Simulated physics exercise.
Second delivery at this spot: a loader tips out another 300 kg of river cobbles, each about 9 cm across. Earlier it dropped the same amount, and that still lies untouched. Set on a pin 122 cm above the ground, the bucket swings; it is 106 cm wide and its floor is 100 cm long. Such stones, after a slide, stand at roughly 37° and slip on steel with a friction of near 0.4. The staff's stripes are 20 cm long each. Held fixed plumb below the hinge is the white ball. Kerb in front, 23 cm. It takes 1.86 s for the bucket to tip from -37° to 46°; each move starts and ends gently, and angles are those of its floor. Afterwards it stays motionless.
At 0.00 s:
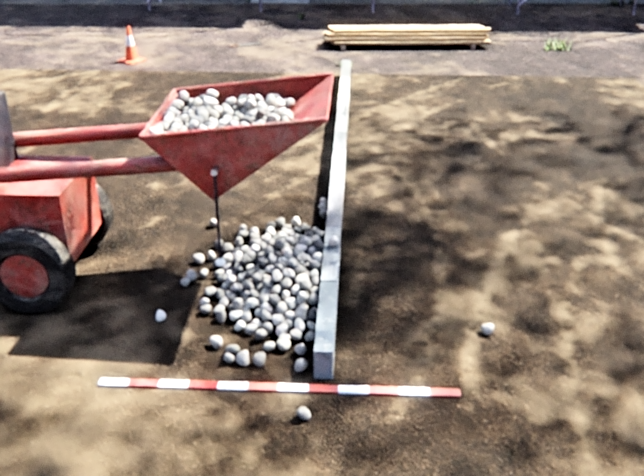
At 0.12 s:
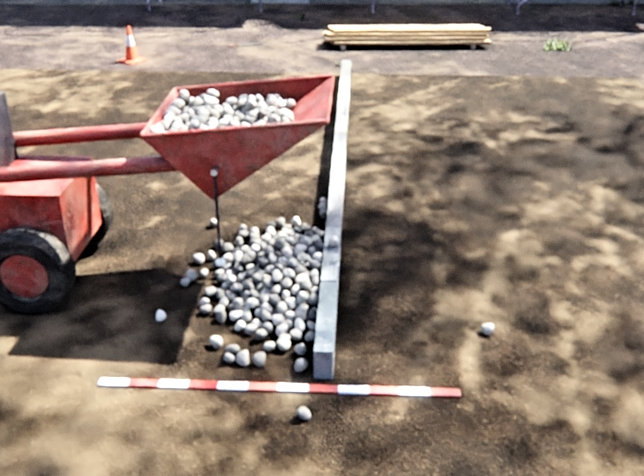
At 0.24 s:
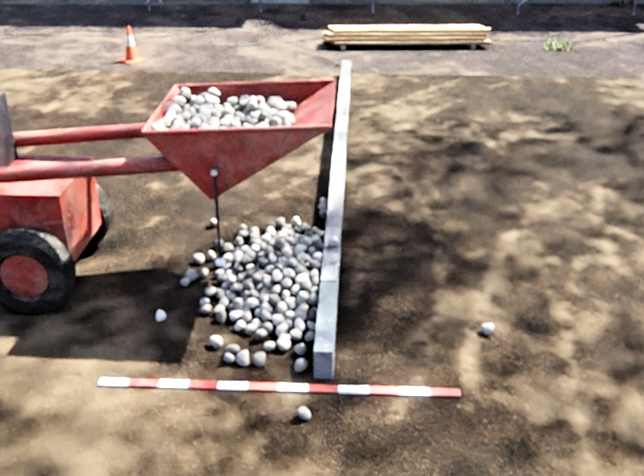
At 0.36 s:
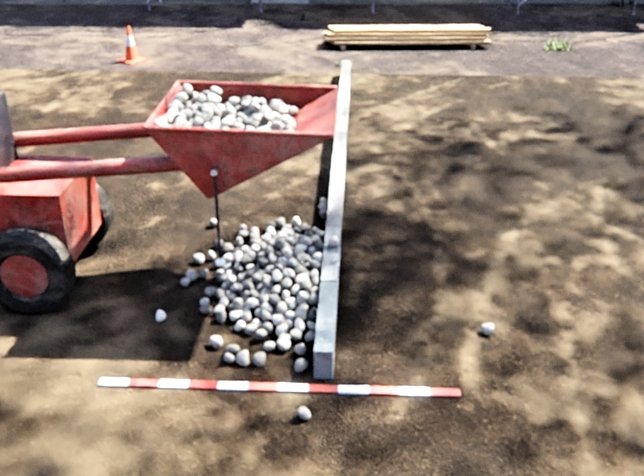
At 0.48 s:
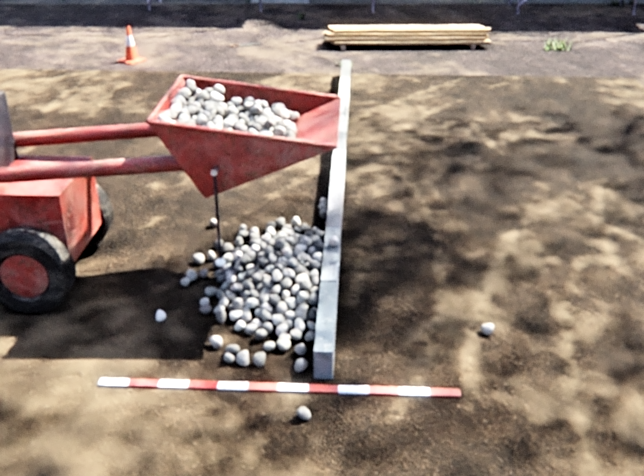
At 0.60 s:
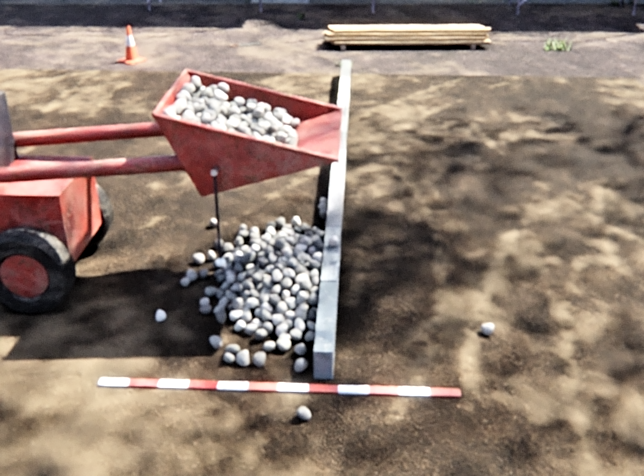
On a dirt lot, a red loader gradually tilting its bucket of pale stones toward a kerb above an untouched stone pile.
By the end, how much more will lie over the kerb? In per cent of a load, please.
About 51 per cent.
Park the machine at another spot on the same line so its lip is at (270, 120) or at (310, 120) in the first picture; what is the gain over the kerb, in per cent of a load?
First place: Roughly 10 %; second place: Roughly 30 %.
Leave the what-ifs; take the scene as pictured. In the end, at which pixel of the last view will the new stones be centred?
Middle: Approx. (344, 275) px.
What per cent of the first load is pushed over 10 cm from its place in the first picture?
I'd say roughly 0 per cent of them.
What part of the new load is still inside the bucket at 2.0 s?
It keeps some 20 percent of its load.
After 1.4 s the floor is at 33°; in per cent of one load, 100 in the bucket, 100 on this side of the kerb; the foremost stones are at (339, 279).
After 2.0 s the floor is at 46°; in per cent of one load, 18 in the bucket, 155 on this side of the kerb, 27 over the kerb; the foremost stones are at (418, 292).
After 2.3 s the floor is at 46°; in per cent of one load, 0 in the bucket, 154 on this side of the kerb, 46 over the kerb; the foremost stones are at (482, 312).
After 5.0 s the floor is at 46°; in per cent of one load, 0 in the bucket, 149 on this side of the kerb, 51 over the kerb; the foremost stones are at (542, 300). Net gain over the kerb, 51.
